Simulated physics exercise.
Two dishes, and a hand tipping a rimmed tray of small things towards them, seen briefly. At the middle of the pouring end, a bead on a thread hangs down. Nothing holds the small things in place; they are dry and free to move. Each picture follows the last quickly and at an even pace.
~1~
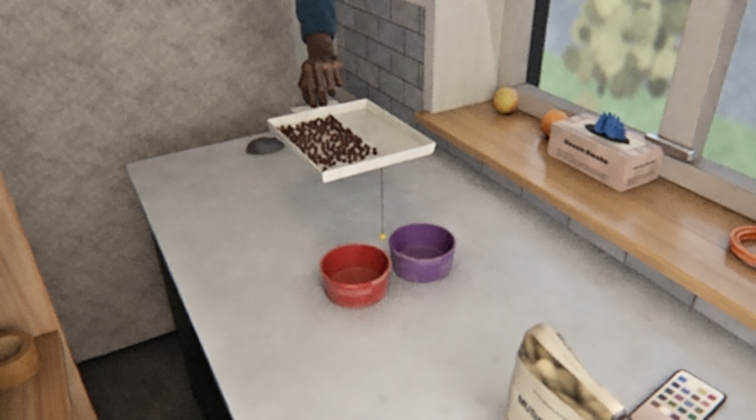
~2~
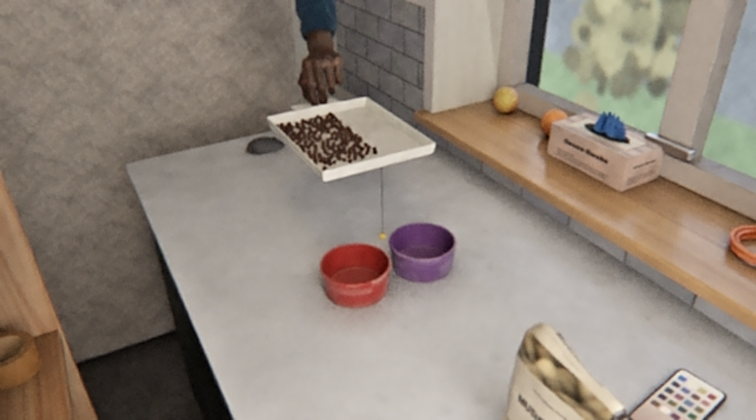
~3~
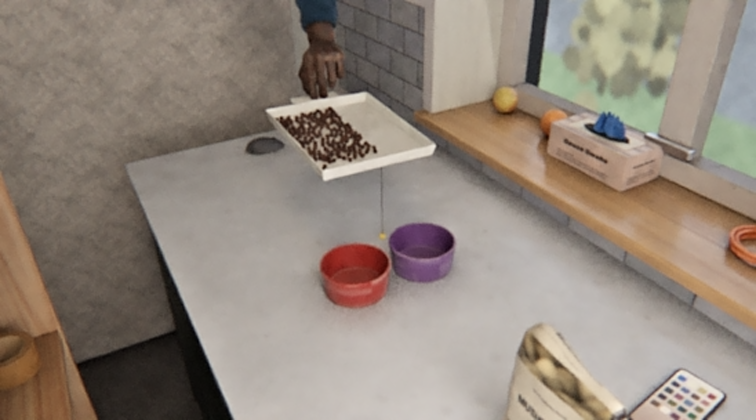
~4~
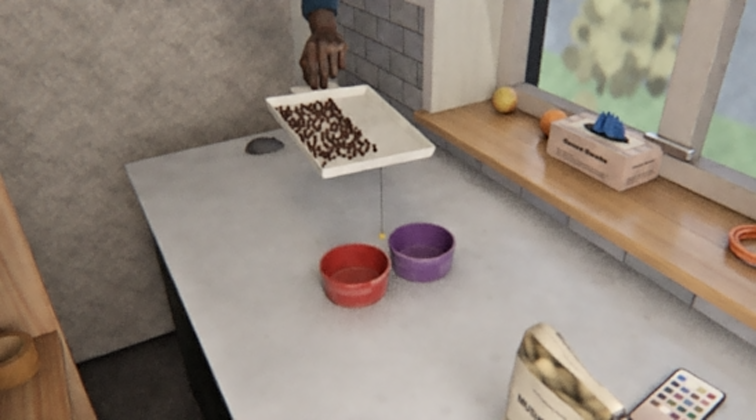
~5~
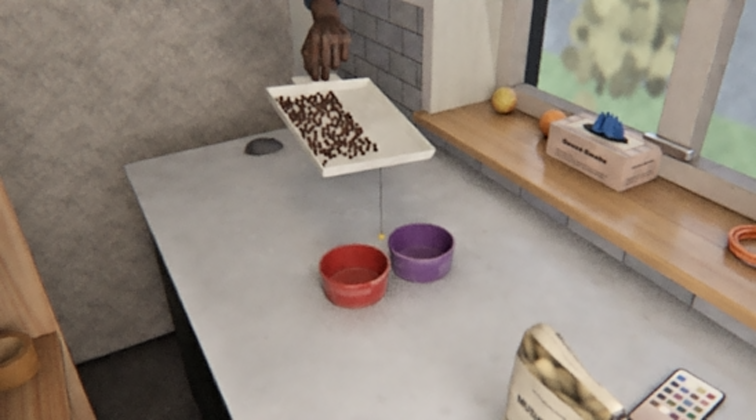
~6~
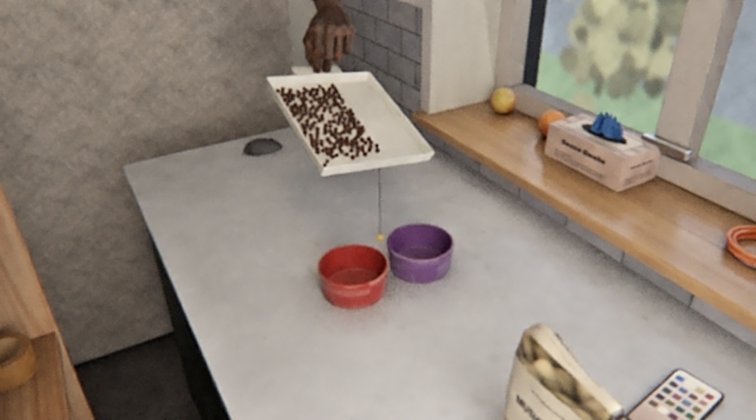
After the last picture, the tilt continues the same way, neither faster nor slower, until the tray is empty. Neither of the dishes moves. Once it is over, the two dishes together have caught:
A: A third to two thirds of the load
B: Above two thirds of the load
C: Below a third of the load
Above two thirds of the load.
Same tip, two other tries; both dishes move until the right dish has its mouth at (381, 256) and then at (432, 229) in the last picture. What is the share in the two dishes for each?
You'd end up with around 10 per cent and then around 70 per cent.
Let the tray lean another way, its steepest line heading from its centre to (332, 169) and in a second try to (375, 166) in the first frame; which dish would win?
For the first try I'd say the dish over on the left, and for the second, the dish over on the left.
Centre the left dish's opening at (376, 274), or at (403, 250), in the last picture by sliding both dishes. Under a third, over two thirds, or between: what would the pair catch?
Earlier place: Between a third and two thirds. Later place: The middle third.
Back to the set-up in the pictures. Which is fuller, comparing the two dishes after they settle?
That's going to be the one at right.
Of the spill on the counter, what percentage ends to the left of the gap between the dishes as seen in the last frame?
It amounts to some 10 percent.
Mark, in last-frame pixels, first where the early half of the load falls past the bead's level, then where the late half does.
Around (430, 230) first; around (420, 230) second.
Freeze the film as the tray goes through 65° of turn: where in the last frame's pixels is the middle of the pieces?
In the last view, the load is centred near (406, 158).
Just after the last frame, tray tipped steeply; the larger part on the tray; just a few in the right dish; just a few outside both; about a tenth in the air.
A moment on, tray tipped past a quarter turn; roughly two thirds on the tray; just a few in the left dish; roughly a quarter in the right dish; about a tenth outside both; about a tenth in the air.
Further on, tray tipped past a quarter turn; just a few in the left dish; the larger part in the right dish; roughly a quarter outside both.
When it is over, tray tipped past a quarter turn; just a few in the left dish; the larger part in the right dish; roughly a quarter outside both.
